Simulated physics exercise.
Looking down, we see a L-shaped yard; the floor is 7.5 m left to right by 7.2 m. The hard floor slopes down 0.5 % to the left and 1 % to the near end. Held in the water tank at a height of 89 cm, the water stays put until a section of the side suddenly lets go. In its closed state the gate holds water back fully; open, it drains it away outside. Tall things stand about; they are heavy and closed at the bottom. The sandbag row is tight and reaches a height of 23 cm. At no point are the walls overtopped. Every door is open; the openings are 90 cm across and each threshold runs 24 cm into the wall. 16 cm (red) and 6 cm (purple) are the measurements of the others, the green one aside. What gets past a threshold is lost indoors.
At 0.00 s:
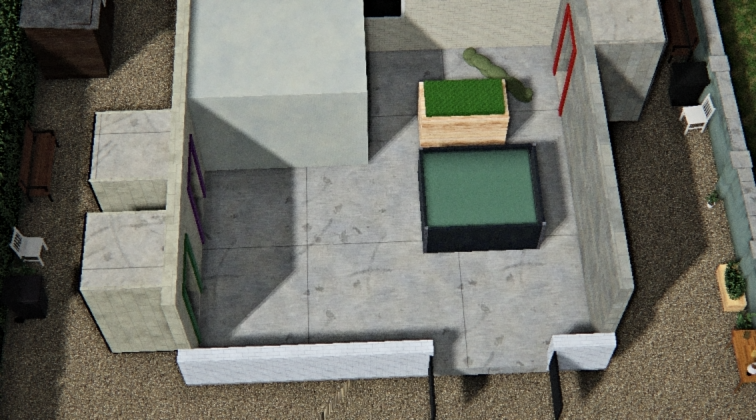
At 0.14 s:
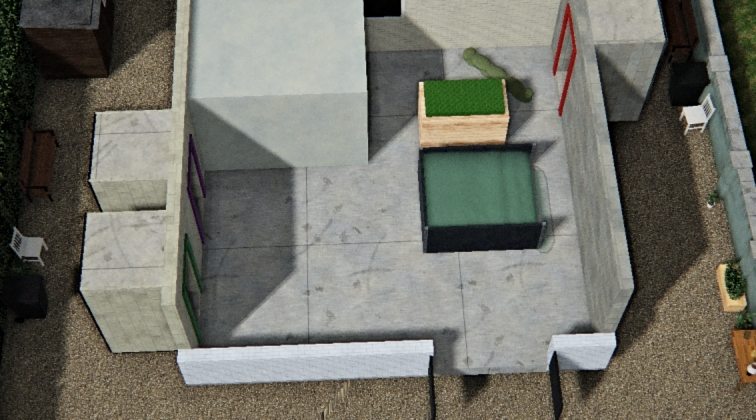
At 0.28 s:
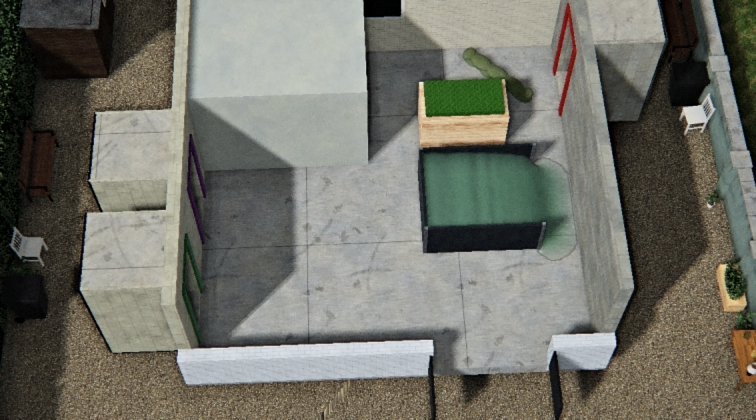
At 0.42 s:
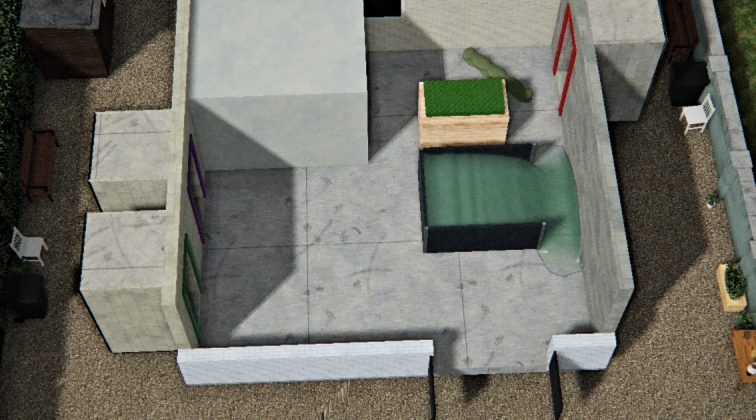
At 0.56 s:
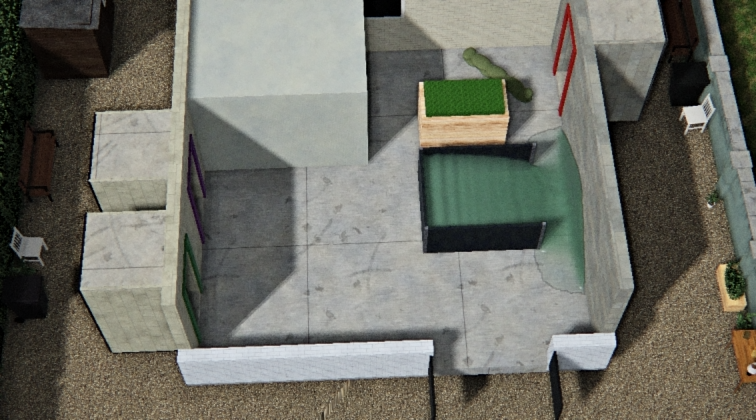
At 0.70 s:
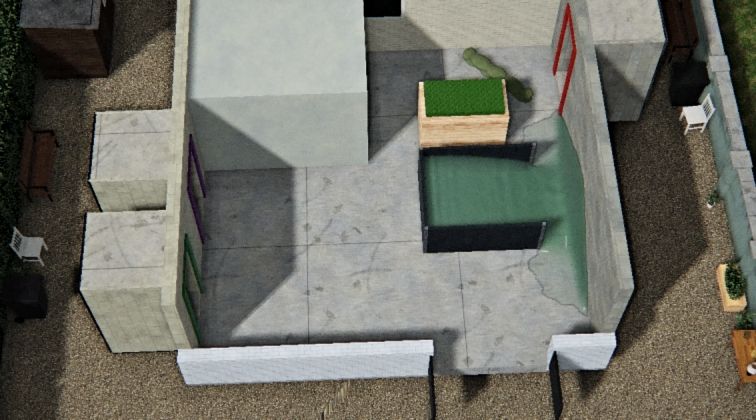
Green water pours out of the right side of a dark tank in a walled concrete yard, spreads across the floor to the right-hand wall, then fans along it toward the near end while the tank's level lowers slightly.
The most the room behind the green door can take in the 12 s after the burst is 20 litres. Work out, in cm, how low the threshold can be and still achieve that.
It can be no lower than about 7.5 cm.
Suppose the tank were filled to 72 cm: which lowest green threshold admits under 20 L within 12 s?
Step height: Approx. 5.0 cm.
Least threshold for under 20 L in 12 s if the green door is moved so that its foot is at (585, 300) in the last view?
It needs about 14.0 cm.
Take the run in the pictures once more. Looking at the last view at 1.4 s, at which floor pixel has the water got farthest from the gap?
Around (547, 51).
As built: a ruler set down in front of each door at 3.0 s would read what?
Red door 12 cm, purple door 0 cm, green door 0 cm.
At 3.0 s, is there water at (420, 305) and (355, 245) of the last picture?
I'd call the first spared by the flood and the second spared by the flood.
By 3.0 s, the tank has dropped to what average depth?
About 29 centimetres on average.
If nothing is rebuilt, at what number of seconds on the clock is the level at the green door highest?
Peak time: About 8.5 s.
After 1.4 s water covers 20 % of the floor, deepest (62 cm) near (570, 218); it has not reached the green door.
After 3.0 s water covers 40 % of the floor, deepest (40 cm) near (473, 54); it has not reached the green door.
After 12.0 s water covers 95 % of the floor, deepest (12 cm) near (199, 367); 9 cm at the green door, 0 litres in over its 11 cm threshold.
At the green door as built, the water arrived by 4.9 s and peaked near 11 cm at 8.4 s.
Run again over the same 12 s with other heights there, 36 litres in over 6.5 cm, 5 litres over 9 cm. The limit of 20 litres is kept from about 7.5 cm up.
